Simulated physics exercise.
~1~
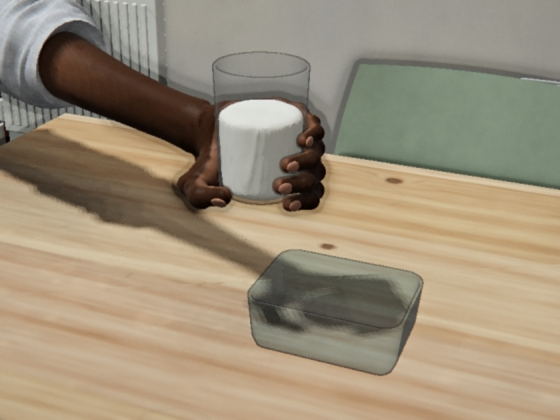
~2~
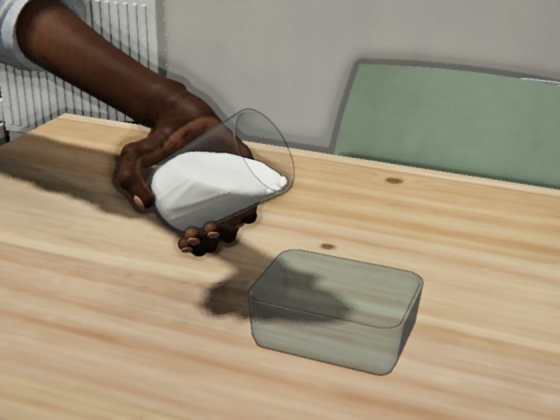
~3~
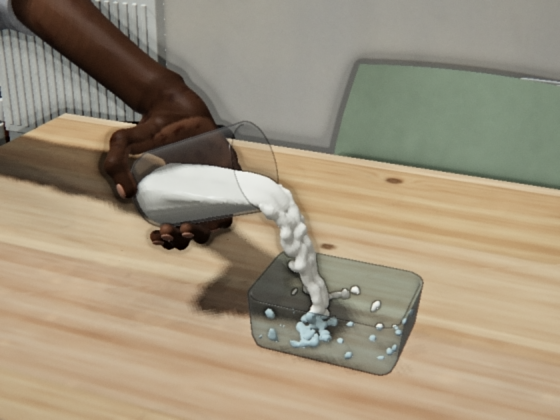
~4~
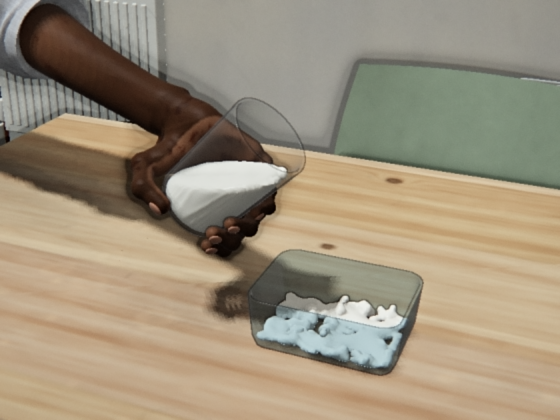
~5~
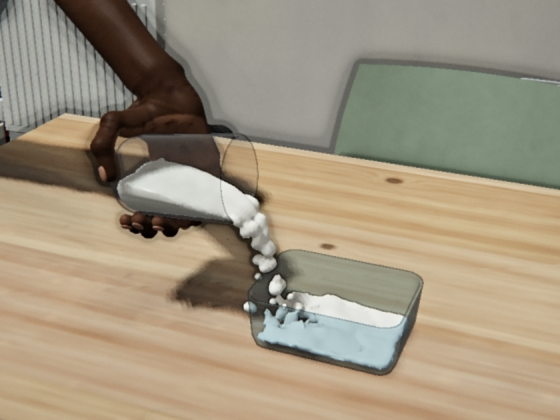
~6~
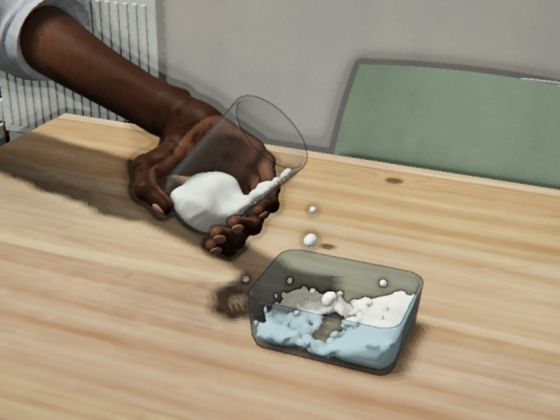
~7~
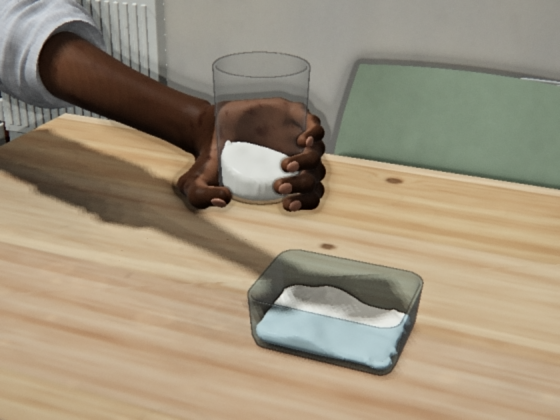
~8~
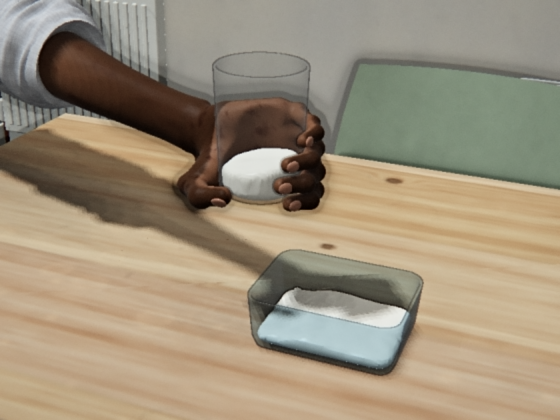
A hand tipped a clear drinking glass of white milk toward an empty see-through tub on a wooden table, poured some in, eased back, poured again from a steeper tilt, then set the glass upright with some milk left in each.
